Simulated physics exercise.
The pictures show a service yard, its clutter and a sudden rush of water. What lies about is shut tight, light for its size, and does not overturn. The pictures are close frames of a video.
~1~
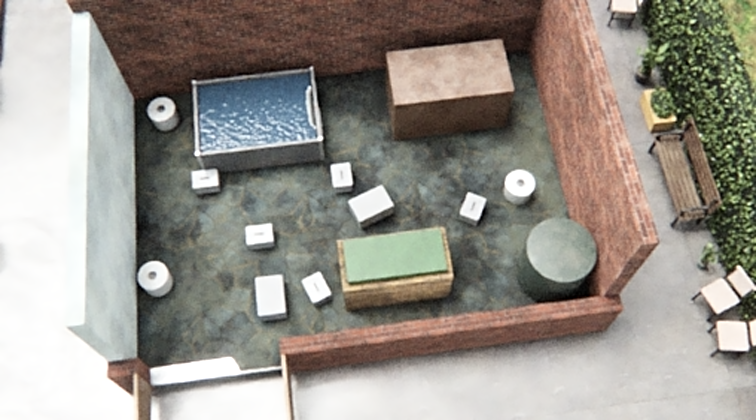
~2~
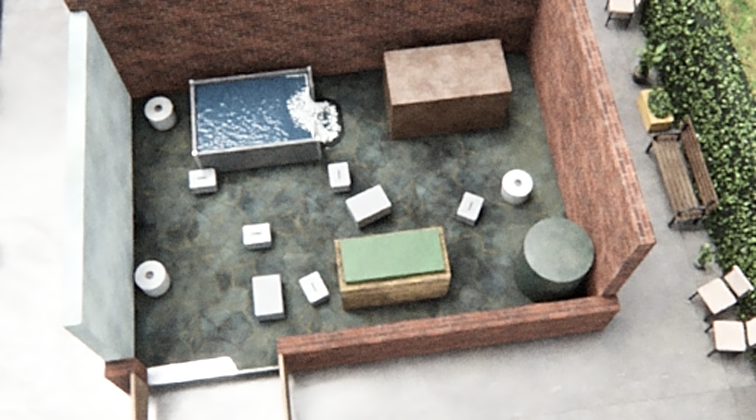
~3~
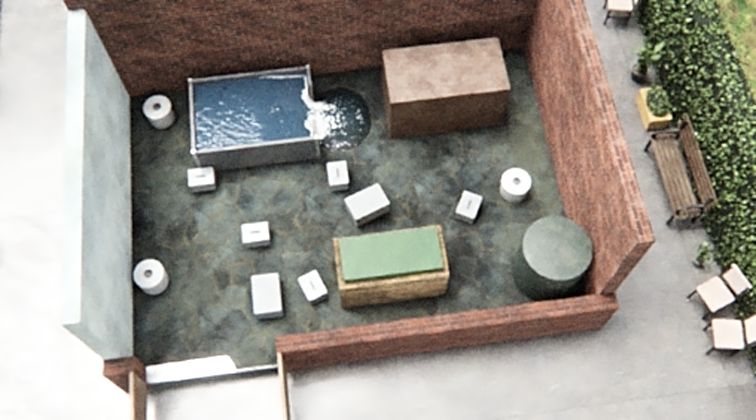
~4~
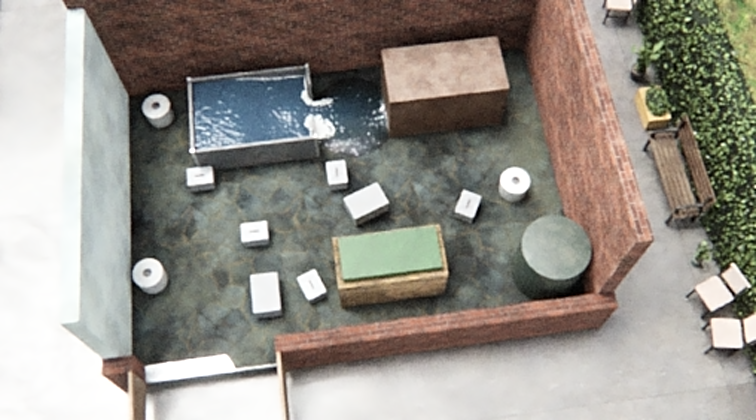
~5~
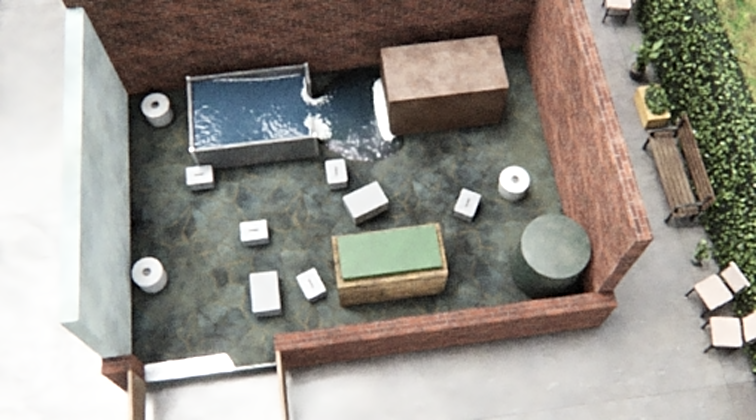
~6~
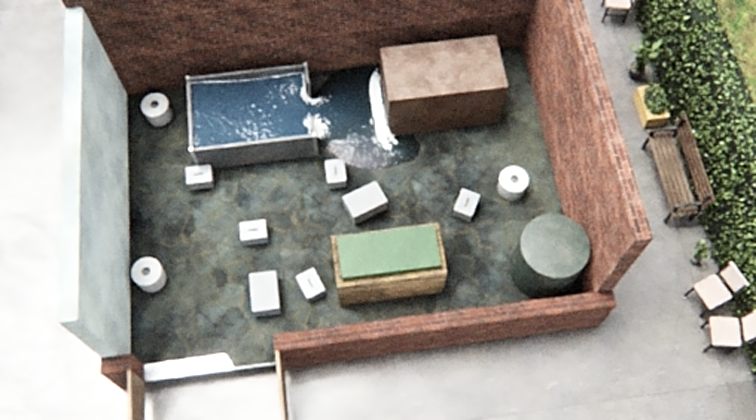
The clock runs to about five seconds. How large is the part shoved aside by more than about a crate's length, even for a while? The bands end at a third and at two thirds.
That comes to less than a third.
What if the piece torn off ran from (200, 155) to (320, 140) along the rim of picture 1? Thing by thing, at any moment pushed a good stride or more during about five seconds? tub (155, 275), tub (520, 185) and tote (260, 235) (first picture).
In that order: Swept aside, under that, moved that far.
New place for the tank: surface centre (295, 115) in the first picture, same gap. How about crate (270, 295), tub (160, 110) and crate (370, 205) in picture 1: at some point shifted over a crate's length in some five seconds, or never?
In turn: Not that far, pushed that far, pushed that far.
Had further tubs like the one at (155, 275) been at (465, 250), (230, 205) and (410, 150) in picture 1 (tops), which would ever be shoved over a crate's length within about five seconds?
As listed: Yes, under that, that far or more.
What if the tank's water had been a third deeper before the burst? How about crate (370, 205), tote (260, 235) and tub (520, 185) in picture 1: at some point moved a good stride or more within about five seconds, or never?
In turn: Yes, short of that, that far or more.
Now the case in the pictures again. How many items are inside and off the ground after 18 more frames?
It comes to 0.
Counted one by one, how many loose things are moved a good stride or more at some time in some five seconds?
I count 2.
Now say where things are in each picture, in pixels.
The first picture shows a tub at (161, 109), on the bottom; a tote at (473, 206) rests on the ground; 0 of 10 have shifted.
The second picture shows a tub at (159, 109) rests on the ground; a tote at (471, 206), on the bottom; 0 of 10 have shifted.
The third picture shows a tub at (157, 107) rests on the ground; a tote at (469, 204) rests on the ground; 0 of 10 have shifted.
The fourth picture shows a tub at (156, 106) rests on the ground; a tote at (468, 204), on the bottom; 0 of 10 have shifted.
The fifth picture shows a tub at (155, 105), on the bottom; a tote at (468, 203), on the bottom; 0 of 10 have shifted.
The sixth picture shows a tub at (155, 105), on the bottom; a tote at (467, 202) rests on the ground; 0 of 10 have shifted.
A moment on, 0 of 10 are well off their spots; 0 afloat.
Next, 0 of 10 are well off their spots; 0 afloat.
Later, 1 of 10 are well off their spots; 0 afloat.
In the end, 2 of 10 are well off their spots, and 2 have been at some point; 2 afloat.
